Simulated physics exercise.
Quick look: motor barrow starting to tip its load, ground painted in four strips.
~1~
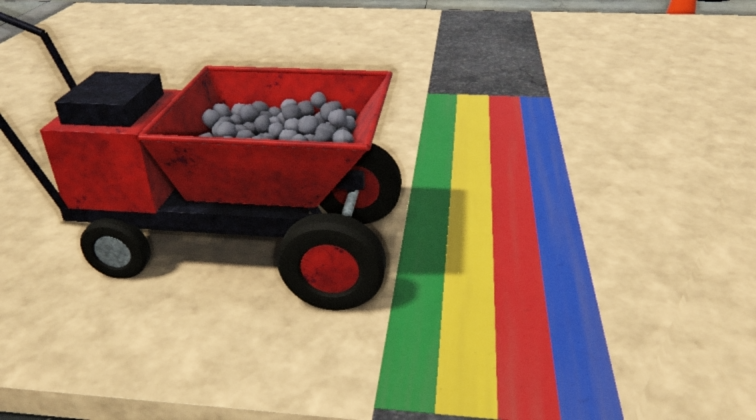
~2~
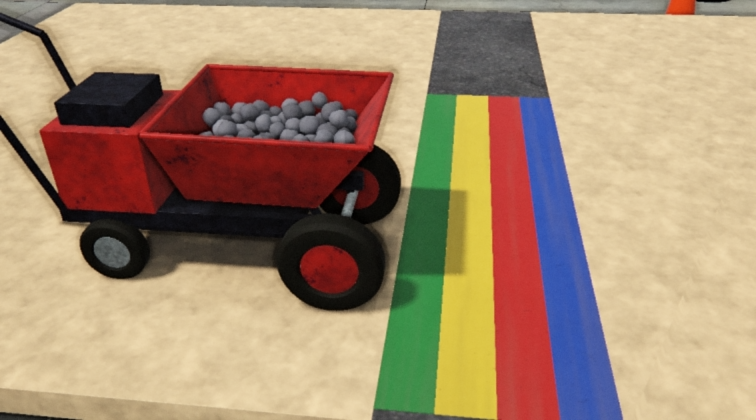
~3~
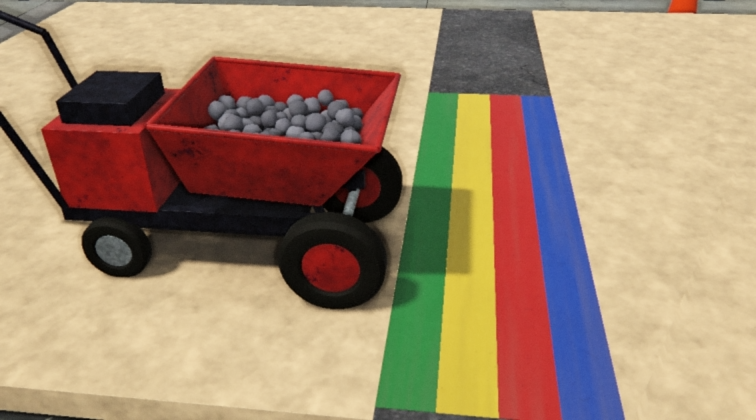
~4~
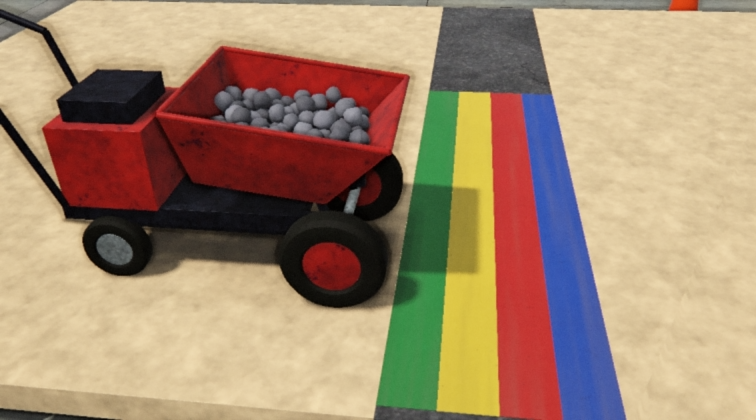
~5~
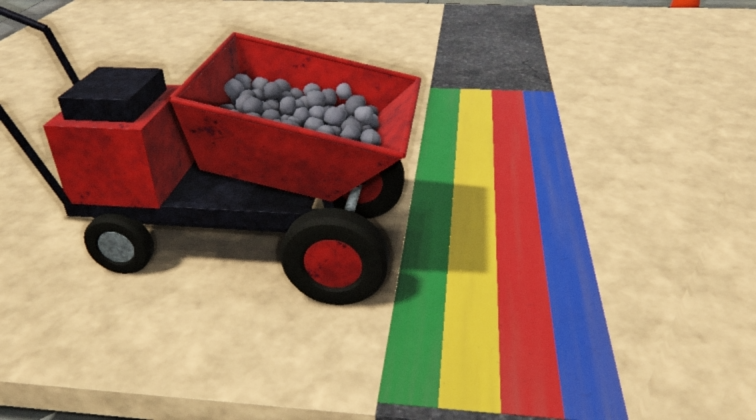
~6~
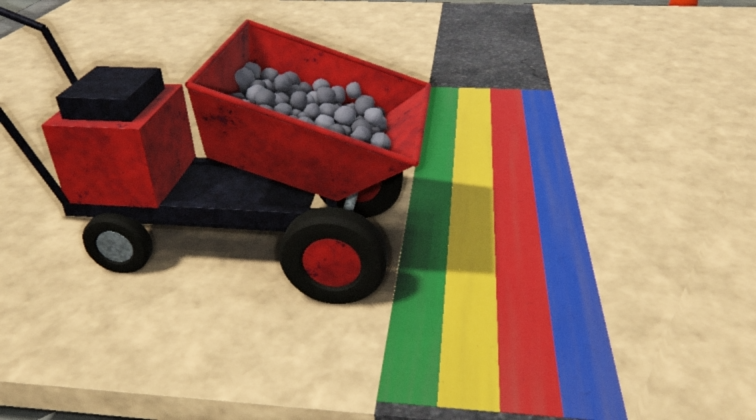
The video shows a red motor barrow loaded with round grey cobbles beside green, yellow, red and blue ground strips. Its skip starts level, then gradually tilts toward the right, its rear rising while the wheels stay in place.
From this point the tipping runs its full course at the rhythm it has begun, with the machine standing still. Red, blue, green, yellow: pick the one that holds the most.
Pick: Red.
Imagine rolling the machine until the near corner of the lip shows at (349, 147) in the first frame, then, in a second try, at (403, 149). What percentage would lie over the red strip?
First spot: Roughly 40 percent; second spot: Roughly 30 percent.
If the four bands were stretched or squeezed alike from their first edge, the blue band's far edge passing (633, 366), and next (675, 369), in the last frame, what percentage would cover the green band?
I'd estimate some 0 per cent, and then some 0 per cent.
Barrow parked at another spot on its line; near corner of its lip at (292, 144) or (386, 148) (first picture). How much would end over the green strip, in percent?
Roughly 30 and 0 %.
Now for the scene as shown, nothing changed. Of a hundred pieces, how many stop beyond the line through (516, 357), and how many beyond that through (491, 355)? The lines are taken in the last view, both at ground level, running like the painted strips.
Result, first then second: 60 %, 80 %.
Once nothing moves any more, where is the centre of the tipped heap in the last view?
Around (527, 259).
Soon after the last picture, skip tipped steeply; all in the skip.
A little later, skip tipped steeply; most in the skip; a small part over the yellow strip; a small part over the red strip; a stray few over the blue strip.
Later still, skip tipped right over; a small part in the skip; about a quarter over the yellow strip; about a third over the red strip; about a quarter over the blue strip; a small part off the paint.
By the end, skip tipped right over; a stray few in the skip; none over the green strip; about a quarter over the yellow strip; about a third over the red strip; about a quarter over the blue strip; a small part off the paint.
